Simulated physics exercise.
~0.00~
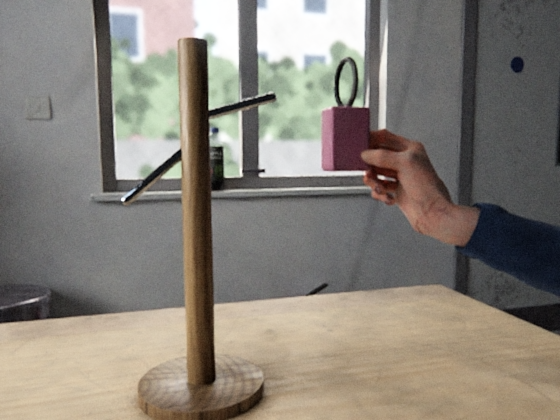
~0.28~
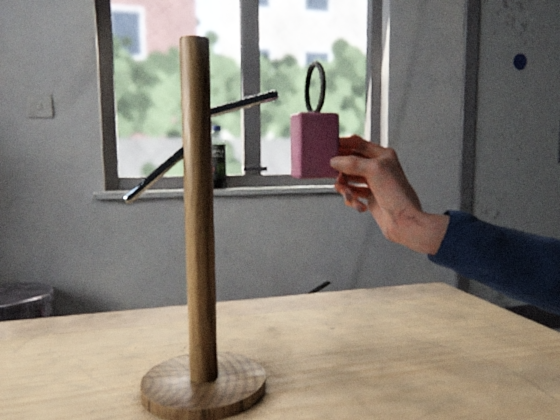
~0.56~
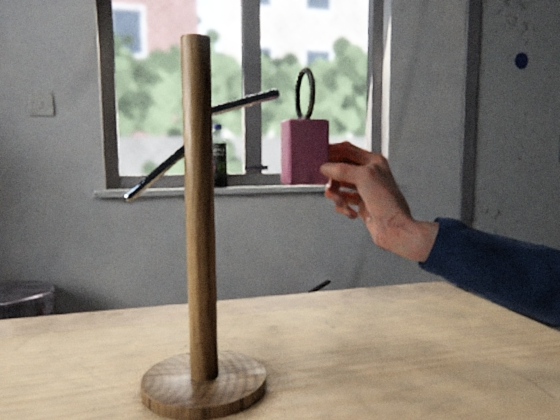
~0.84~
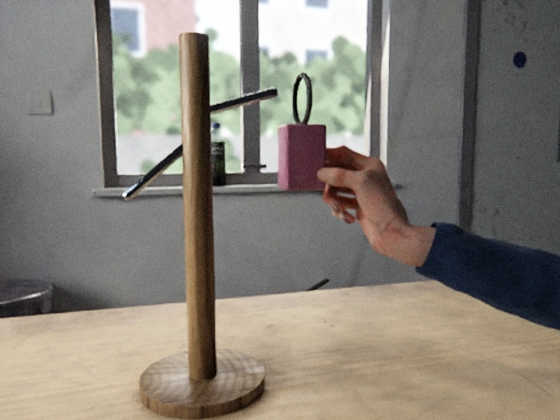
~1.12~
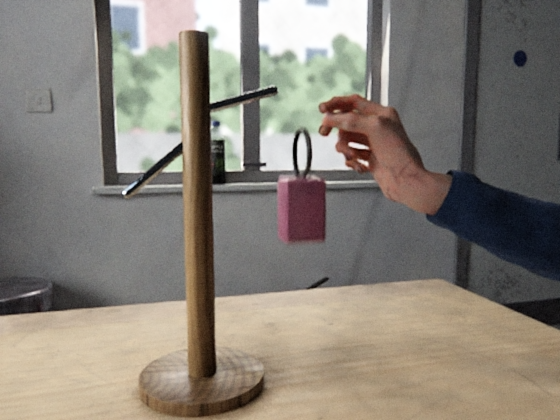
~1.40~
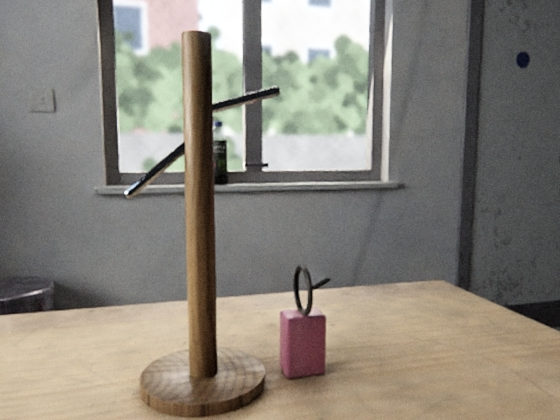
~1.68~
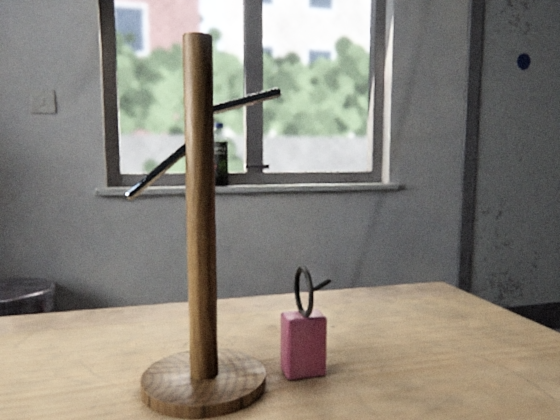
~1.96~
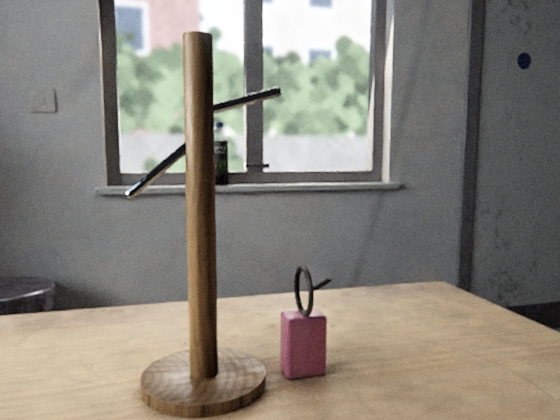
In a grey-walled room with a window, a wooden peg stand with slanting dark pegs stands on a pale wooden table. From the right, a hand in a dark blue sleeve holds up a small pink pouch with a dark ring on top. The hand carries it left towards the stand and lowers it slightly, near the tip of the upper peg. The fingers then let go and draw back, and the pouch drops through the air. It lands upright on the table to the right of the stand and stays there, its ring still on top, while the pegs remain empty.
